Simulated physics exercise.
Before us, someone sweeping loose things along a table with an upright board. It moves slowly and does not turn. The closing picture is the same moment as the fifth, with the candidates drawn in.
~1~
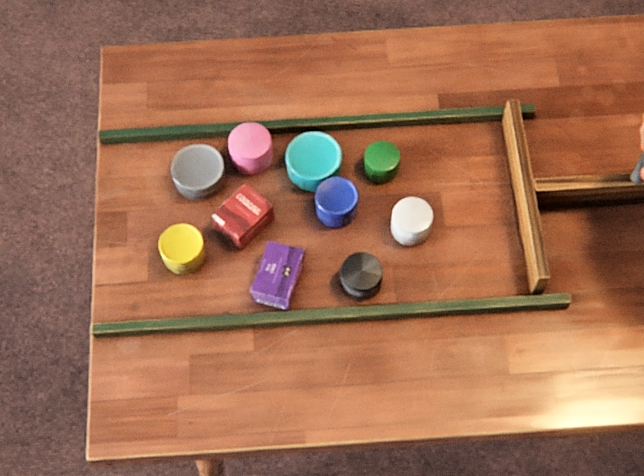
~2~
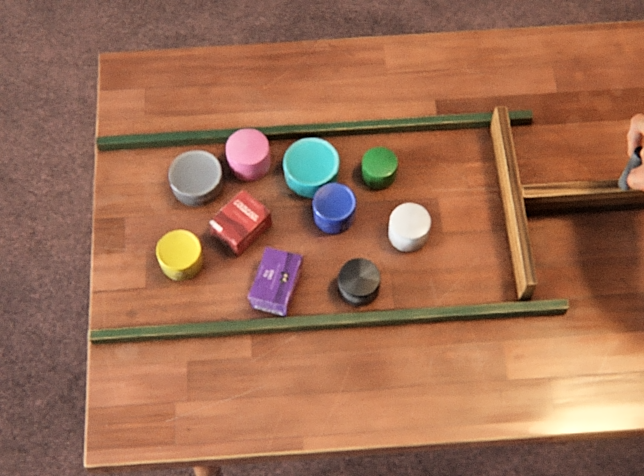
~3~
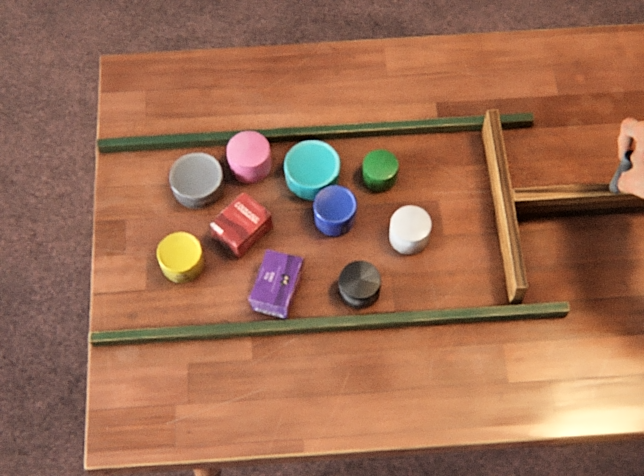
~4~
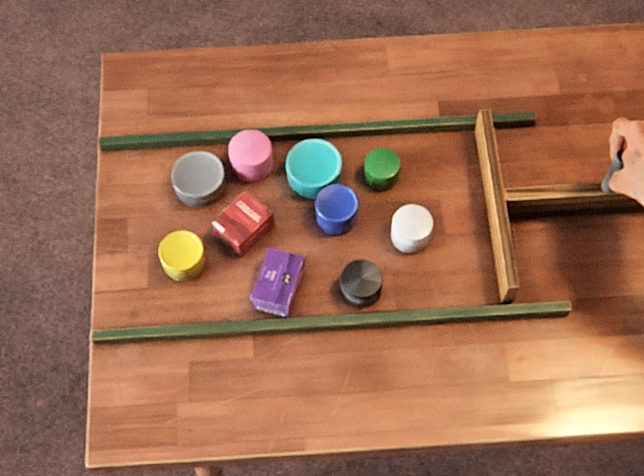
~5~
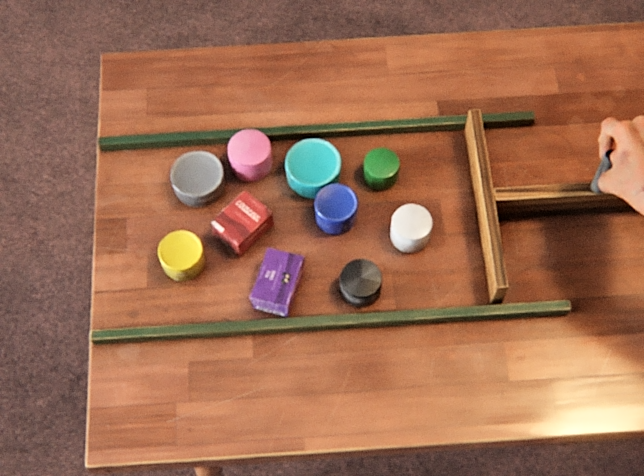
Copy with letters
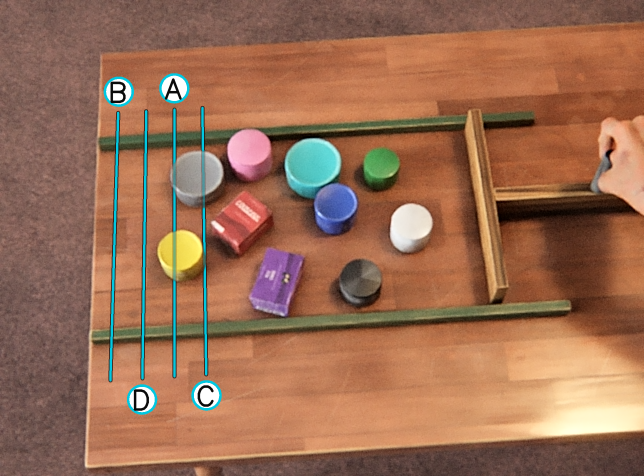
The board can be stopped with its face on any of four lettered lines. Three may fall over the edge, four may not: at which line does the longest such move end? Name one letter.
A.
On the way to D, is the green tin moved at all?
By then, yes.
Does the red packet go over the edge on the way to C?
No.
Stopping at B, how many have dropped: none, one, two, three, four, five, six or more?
Six or more.
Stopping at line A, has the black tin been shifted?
By then, yes.
On the copy, A at (174, 234); B at (115, 238); C at (204, 232); D at (144, 236).
On A. First, board (376, 201); black tin (354, 284); turquoise tub (301, 168).
Then, board (264, 208); yellow tub (136, 277); grey jar (144, 188).
Finally, board (174, 214); yellow tub over the edge; red packet over the edge; three fallen.
By contrast, B drops ten; C is within the limit but short; D drops five.
